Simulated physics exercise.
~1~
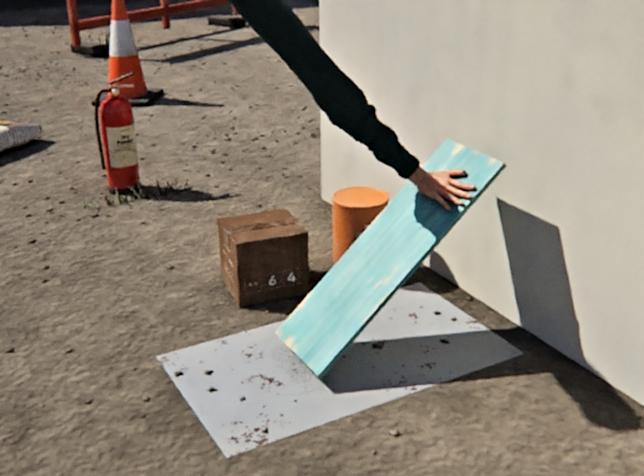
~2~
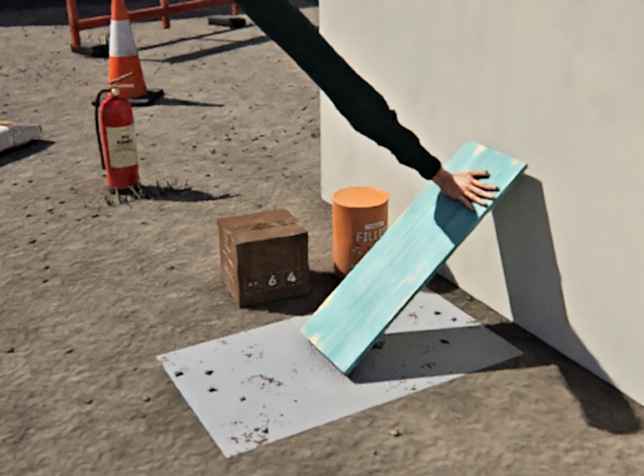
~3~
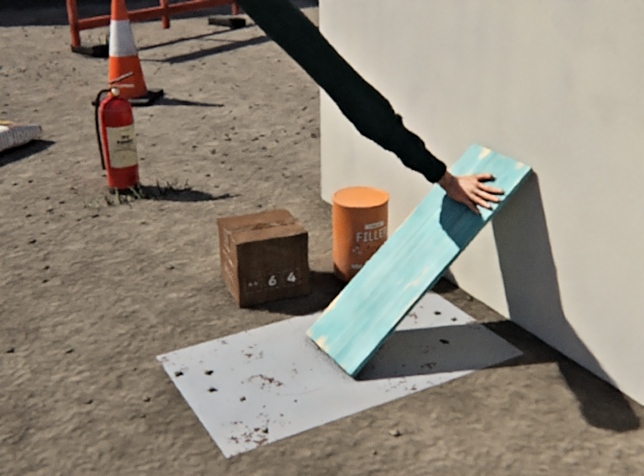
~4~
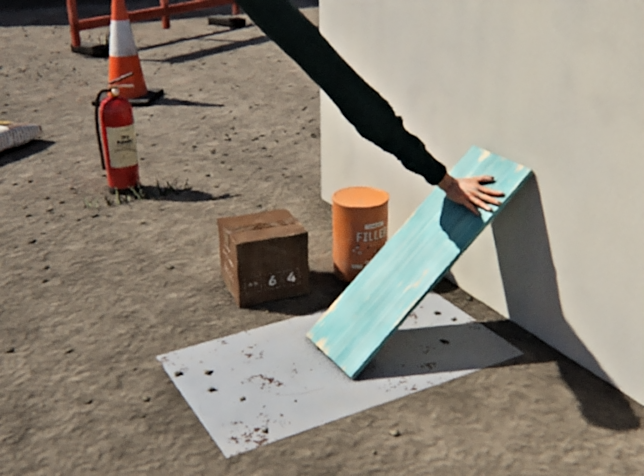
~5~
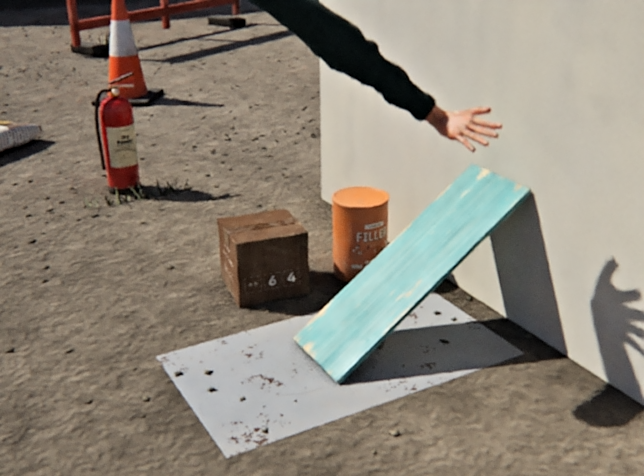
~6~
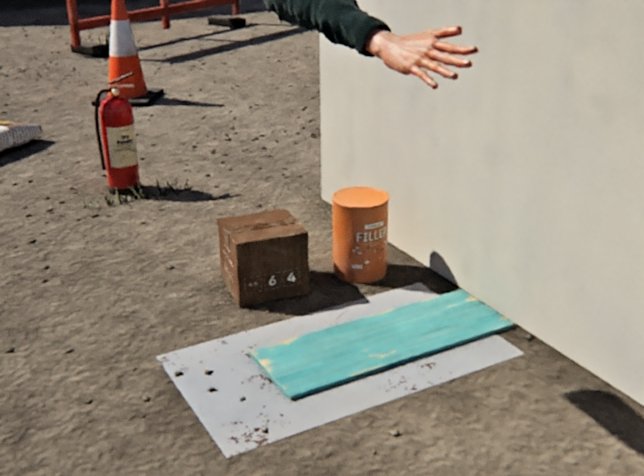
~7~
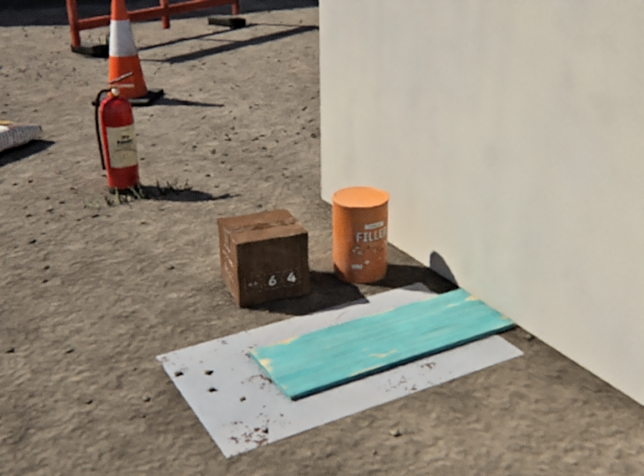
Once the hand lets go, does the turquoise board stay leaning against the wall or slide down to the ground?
The turquoise board slides down and ends up lying flat on the ground beside the wall.
